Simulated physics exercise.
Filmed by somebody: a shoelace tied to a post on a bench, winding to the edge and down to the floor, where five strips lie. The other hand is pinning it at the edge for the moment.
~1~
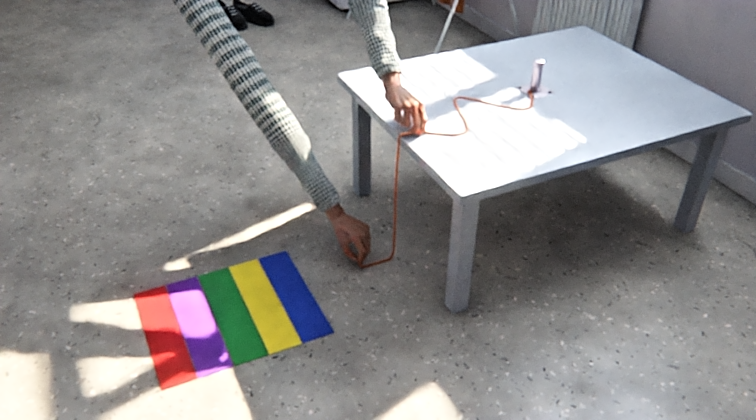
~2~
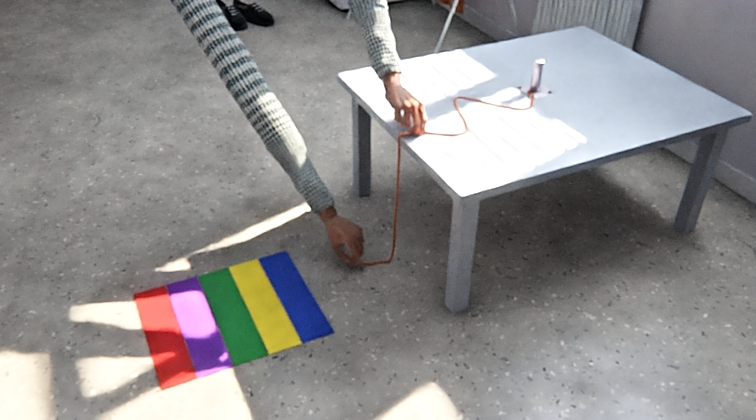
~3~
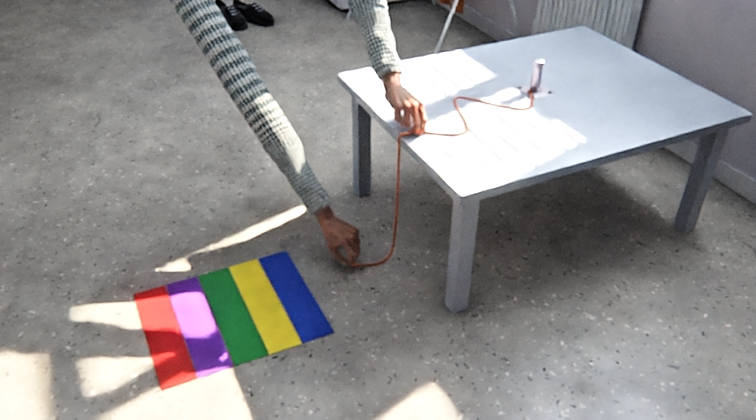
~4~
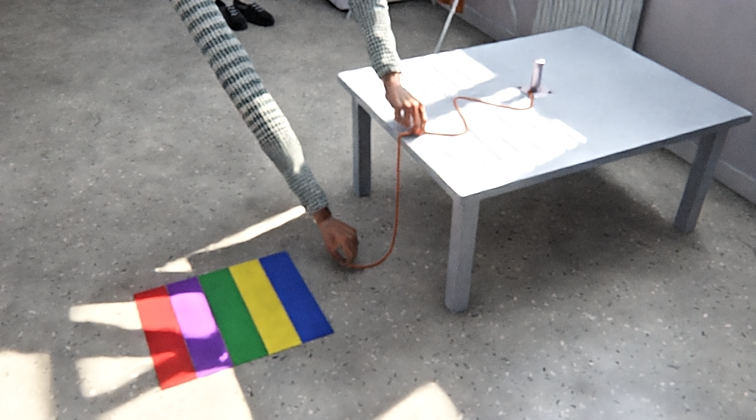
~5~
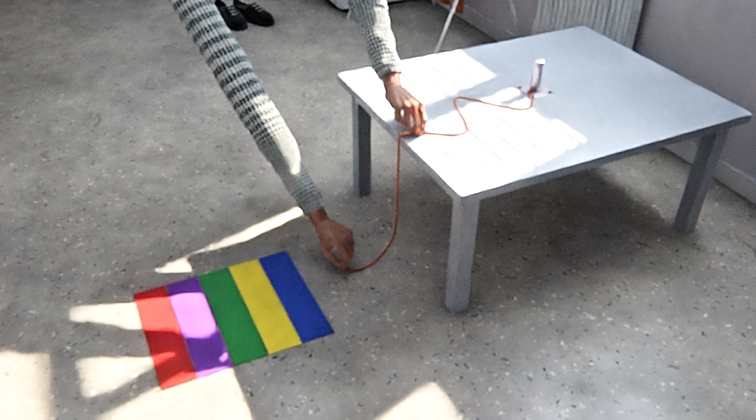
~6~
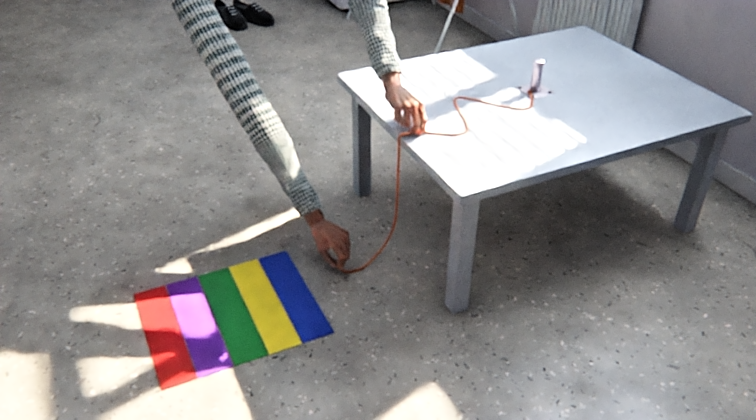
A hand holding the end of an orange cord edges slightly left above the floor, another hand pinning it at the table's edge.
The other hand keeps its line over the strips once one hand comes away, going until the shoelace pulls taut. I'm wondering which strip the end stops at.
It stops at the red strip.
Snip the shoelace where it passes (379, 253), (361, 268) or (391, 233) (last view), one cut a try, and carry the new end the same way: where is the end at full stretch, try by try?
The three tries give approximately (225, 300), (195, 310) and (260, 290).
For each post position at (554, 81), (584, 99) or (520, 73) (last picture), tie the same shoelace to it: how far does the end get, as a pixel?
Approximate pixels in order: (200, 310), (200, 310), (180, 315).
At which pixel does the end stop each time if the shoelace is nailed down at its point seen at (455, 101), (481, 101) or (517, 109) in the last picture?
It would sit near (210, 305) the first time, (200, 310) the second and (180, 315) the third.
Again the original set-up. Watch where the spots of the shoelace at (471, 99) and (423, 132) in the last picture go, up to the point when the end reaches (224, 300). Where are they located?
Roughly (447, 111) for the first and (378, 190) for the second.
Early on, end near (224, 300); over green.
Midway, end near (182, 313); over purple.
At the end of the slack, end near (157, 320); over red. Over red.
